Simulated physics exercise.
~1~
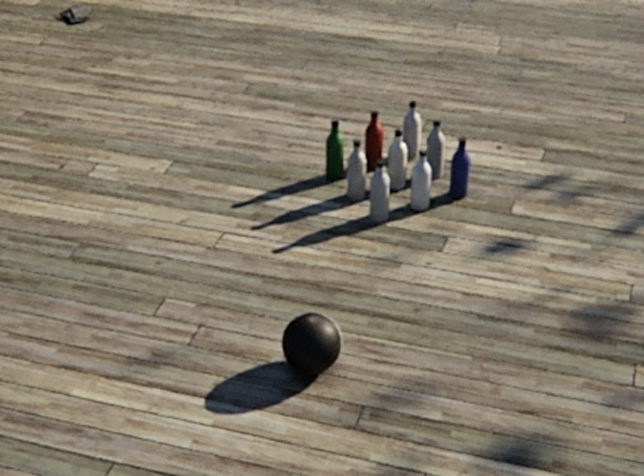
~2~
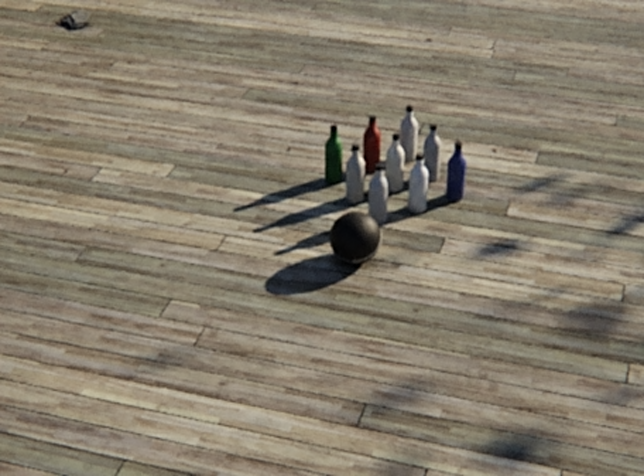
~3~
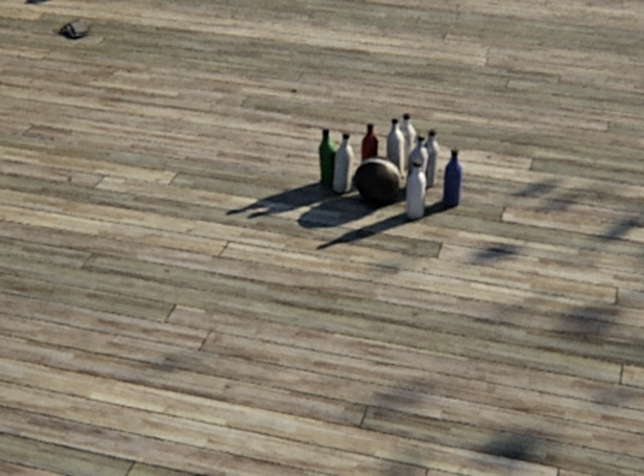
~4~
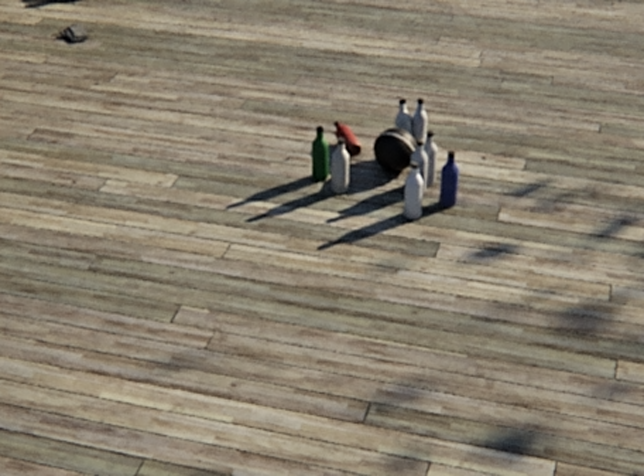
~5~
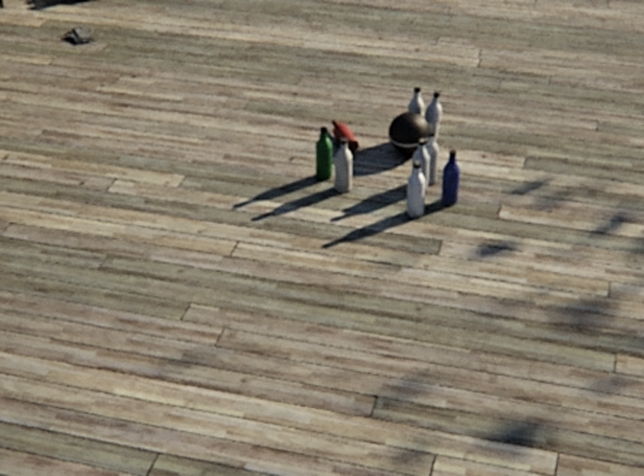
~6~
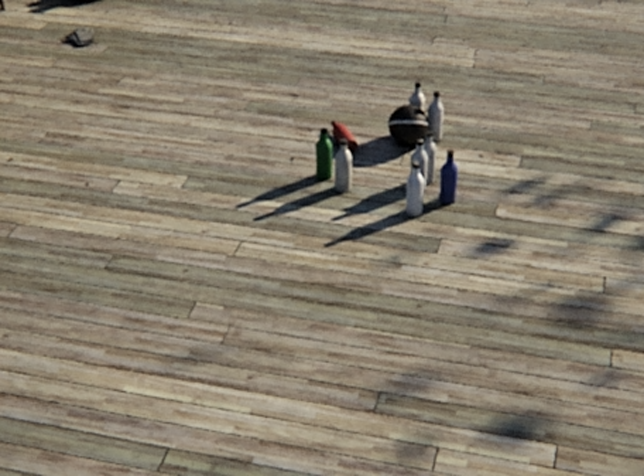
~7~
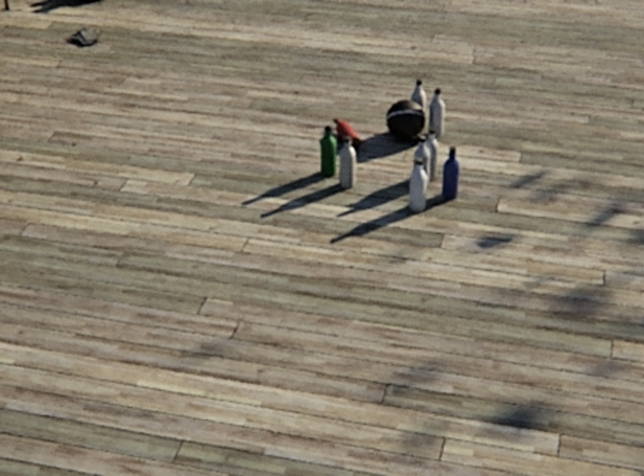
A weathered plank deck in low sunlight, seen from above at an angle, holds a cluster of capped bottles, mostly white, with green at the left, red behind and blue at the right, all casting long shadows. A black ball rolls up from the lower middle toward them and pushes in among the white ones at the front. The red bottle topples, and some white bottles are shoved toward the back. The ball slows among the rear bottles, then drifts slightly left. At the end the red bottle lies flat, while the green and blue ones still stand.
